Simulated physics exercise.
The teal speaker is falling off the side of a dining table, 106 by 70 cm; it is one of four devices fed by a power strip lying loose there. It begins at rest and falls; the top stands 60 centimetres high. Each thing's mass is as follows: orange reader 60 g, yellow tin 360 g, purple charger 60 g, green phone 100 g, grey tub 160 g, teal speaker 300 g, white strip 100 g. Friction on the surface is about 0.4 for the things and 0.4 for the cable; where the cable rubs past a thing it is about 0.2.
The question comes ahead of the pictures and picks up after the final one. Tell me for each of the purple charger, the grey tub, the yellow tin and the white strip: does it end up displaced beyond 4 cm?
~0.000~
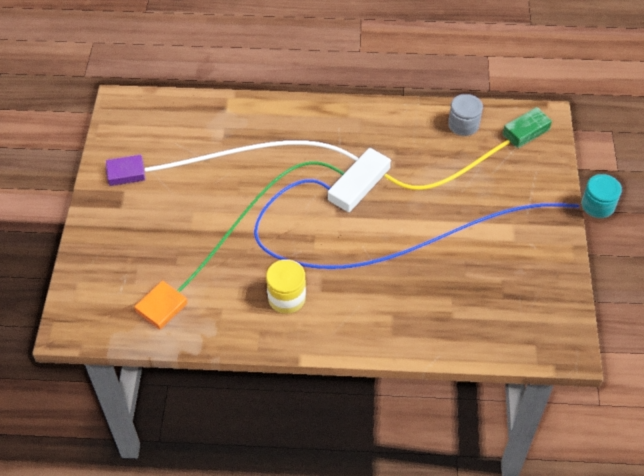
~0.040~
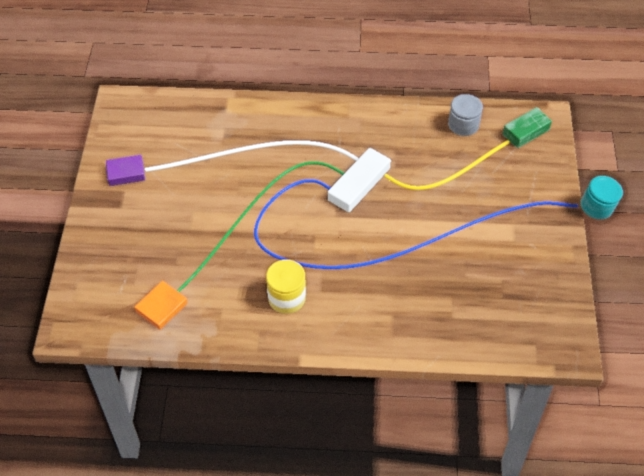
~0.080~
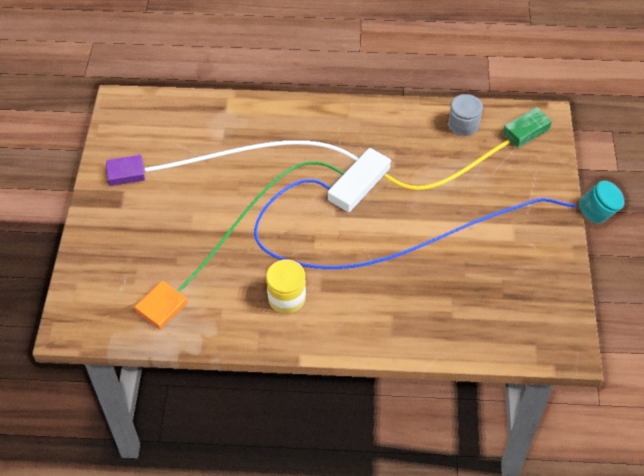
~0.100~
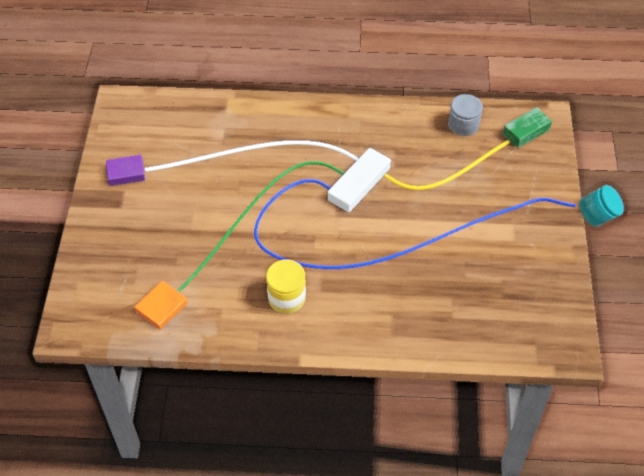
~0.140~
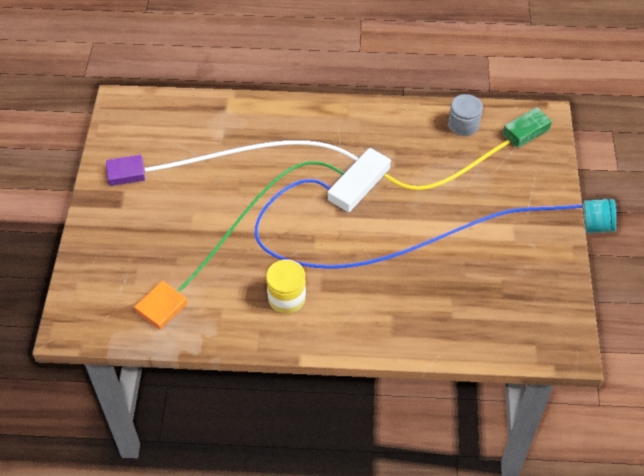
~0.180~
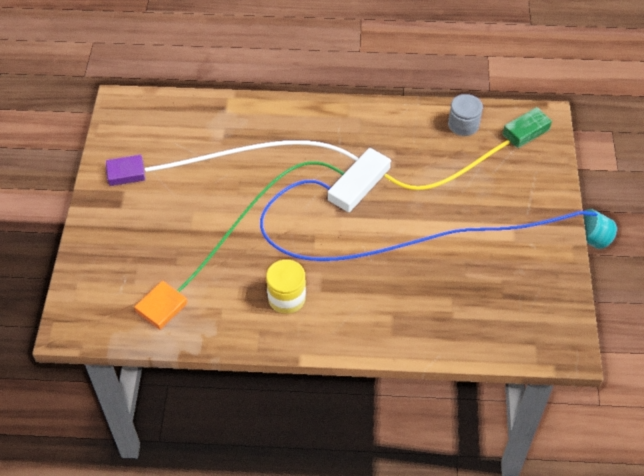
Outcome: The purple charger is dislocated; the grey tub holds steady; the yellow tin holds steady; the white strip is dislocated.
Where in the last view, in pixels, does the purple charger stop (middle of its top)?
Top at rest: About (183, 170).
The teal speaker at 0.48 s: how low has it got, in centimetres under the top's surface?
55 cm or so.
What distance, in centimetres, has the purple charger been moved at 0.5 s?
1 cm.
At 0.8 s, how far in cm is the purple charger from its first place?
Roughly 12 cm.
At 0.5 s, the strip's end of the blue cable at (418, 188); white strip 8 cm off its start, teal speaker over the edge.
At 0.8 s, the strip's end of the blue cable at (422, 187); purple charger 12 cm off its start, white strip 8 cm off its start, orange reader 9 cm off its start.
At 1.1 s, the strip's end of the blue cable at (422, 187); purple charger 12 cm off its start at (183, 170), white strip 8 cm off its start at (397, 168), orange reader 9 cm off its start at (205, 282).
At 1.4 s, the strip's end of the blue cable at (422, 187); purple charger 12 cm off its start, white strip 8 cm off its start, orange reader 9 cm off its start.
At 2.6 s, the strip's end of the blue cable at (422, 187); purple charger 12 cm off its start at (183, 170), white strip 8 cm off its start at (397, 168), grey tub 0 cm off its start at (467, 105), yellow tin 0 cm off its start at (286, 275).
